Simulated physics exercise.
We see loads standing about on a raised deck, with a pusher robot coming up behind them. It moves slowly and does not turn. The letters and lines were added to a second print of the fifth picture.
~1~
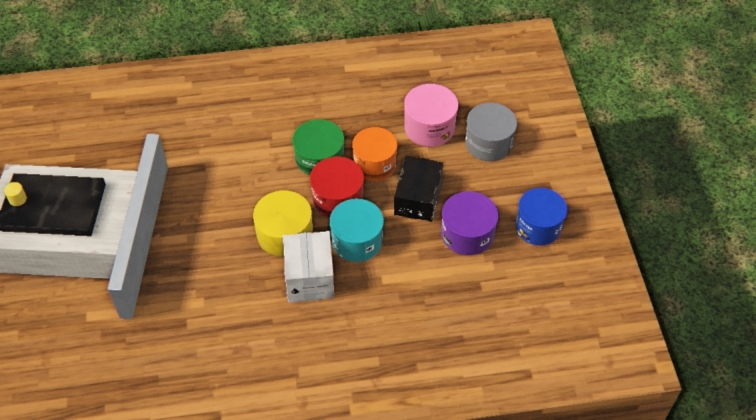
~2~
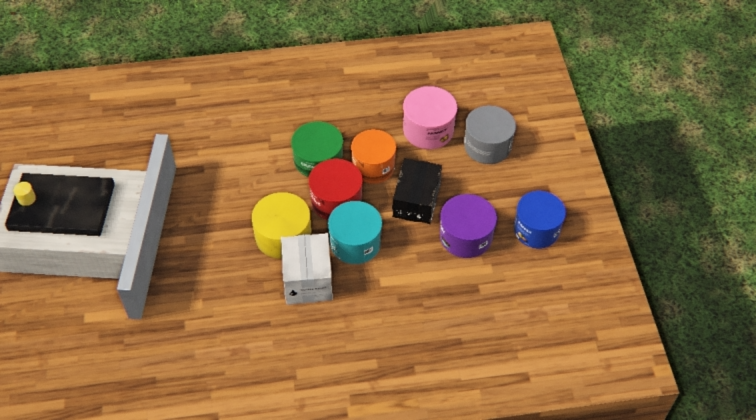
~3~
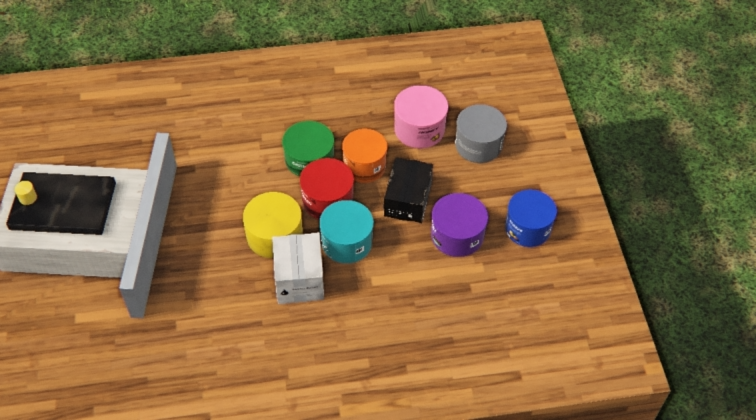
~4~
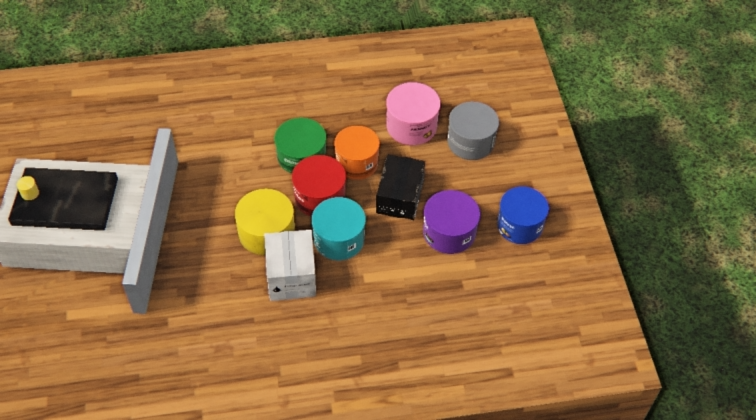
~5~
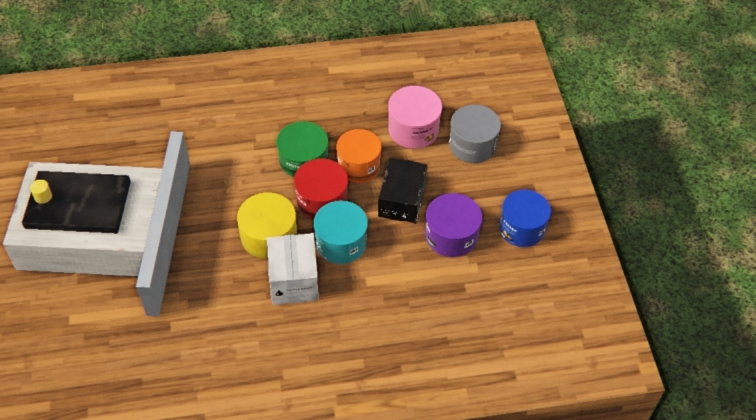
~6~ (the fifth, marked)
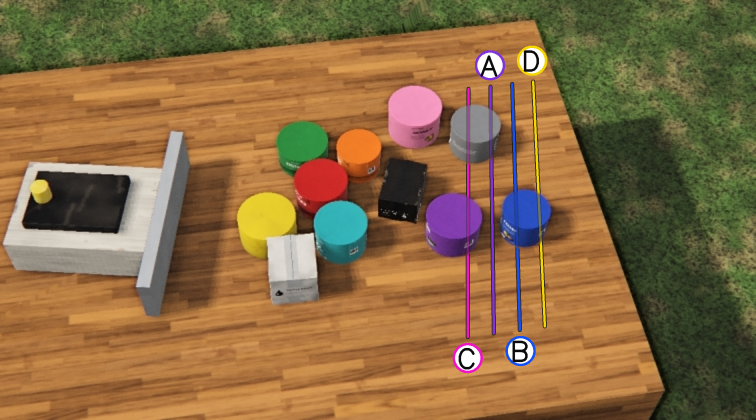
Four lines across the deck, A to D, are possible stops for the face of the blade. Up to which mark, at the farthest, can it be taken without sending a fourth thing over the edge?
Up to line B.
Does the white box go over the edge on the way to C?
No.
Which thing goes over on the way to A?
The blue pail goes over.
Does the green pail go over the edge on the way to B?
By then, no.
On the copy, A at (492, 199); B at (516, 196); C at (468, 202); D at (539, 193).
On B. First, robot (216, 186); white box (316, 270); green pail (334, 148).
Then, robot (343, 171); blue pail (561, 199); grey pail (516, 118).
Finally, robot (442, 159); blue pail over the edge; grey pail over the edge; two fallen.
By contrast, A is within the limit but short; C is within the limit but short; D drops five.
